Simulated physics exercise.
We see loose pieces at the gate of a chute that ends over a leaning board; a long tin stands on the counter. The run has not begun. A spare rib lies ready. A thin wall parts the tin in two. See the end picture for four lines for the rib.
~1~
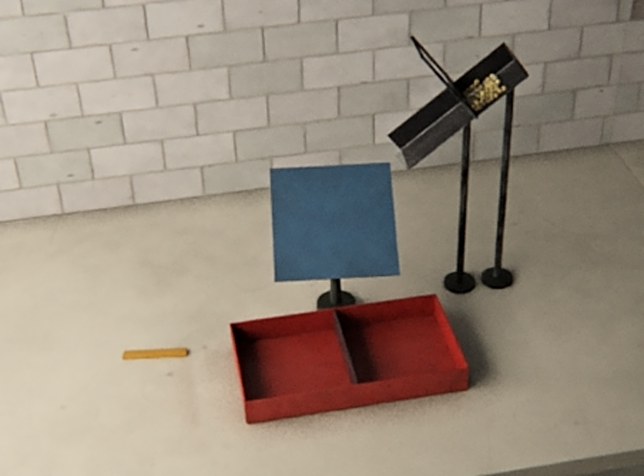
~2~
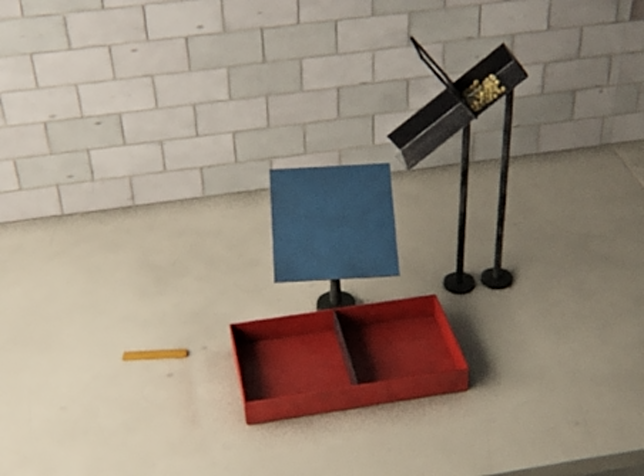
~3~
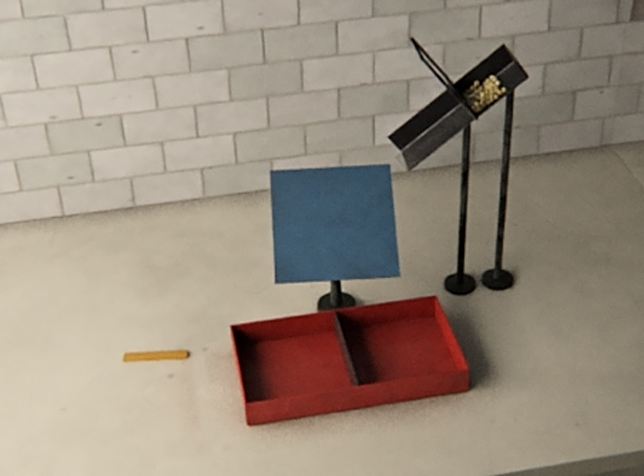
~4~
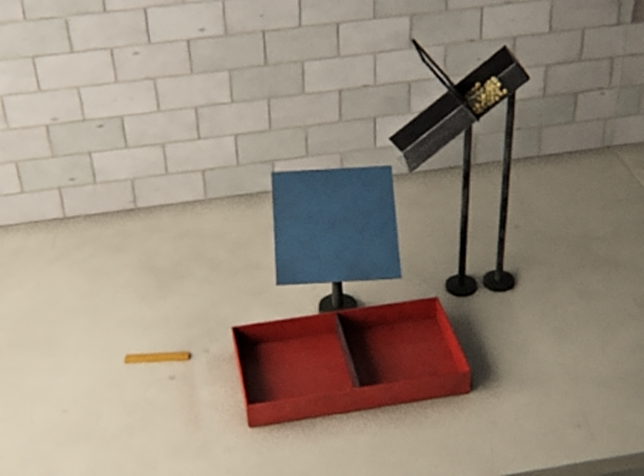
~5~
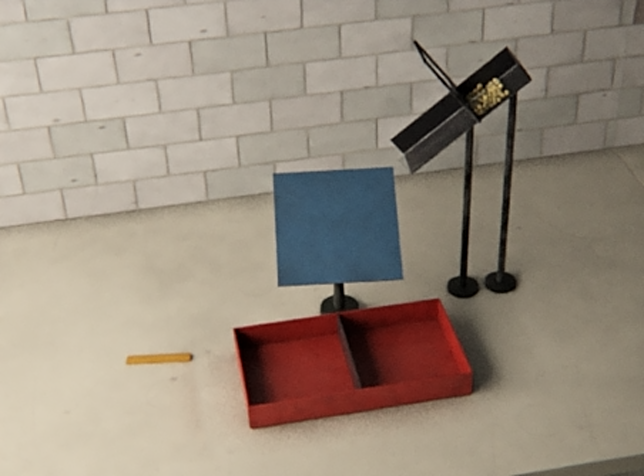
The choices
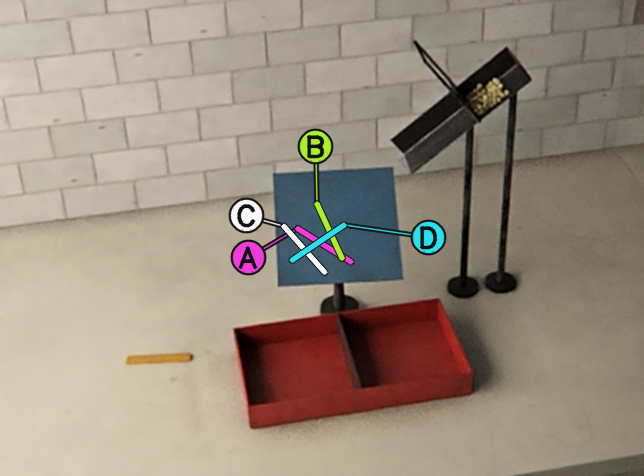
A blue board stands behind a divided red tray near a raised chute, all practically still.
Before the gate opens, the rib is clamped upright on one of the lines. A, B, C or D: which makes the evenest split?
C.
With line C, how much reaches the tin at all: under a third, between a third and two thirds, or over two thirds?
It is over two thirds.
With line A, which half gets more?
More lands on the right.
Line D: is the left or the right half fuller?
The left half.
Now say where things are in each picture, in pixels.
Load behind the gate at (479, 96), soya beans; lip of the chute at (405, 160), sloping fairly steeply, in the first frame.
Middle of the board at (333, 221), tilted fairly steeply; middle of its low edge at (337, 279); of its high edge at (329, 166), in the second frame.
Front corners of the tin at (246, 404) and (469, 369); front end of its middle wall at (359, 386); gate still shut at (453, 89), in the third frame.
Middle of the load at (480, 99); lip at (406, 163), in the fourth frame.
Middle of the load at (481, 100); lip at (408, 164), in the fifth frame.
On the marked copy, line A from (297, 228) to (351, 261); line B from (316, 203) to (342, 258); line C from (283, 226) to (324, 272); line D from (344, 225) to (292, 260).
Choosing A, of what is caught, a small part in the left half, nearly all in the right.
Choosing B, of what is caught, a small part in the left half, most in the right.
Choosing C, of what is caught, about half in the left half, about half in the right.
Choosing D, of what is caught, most in the left half, about a quarter in the right.
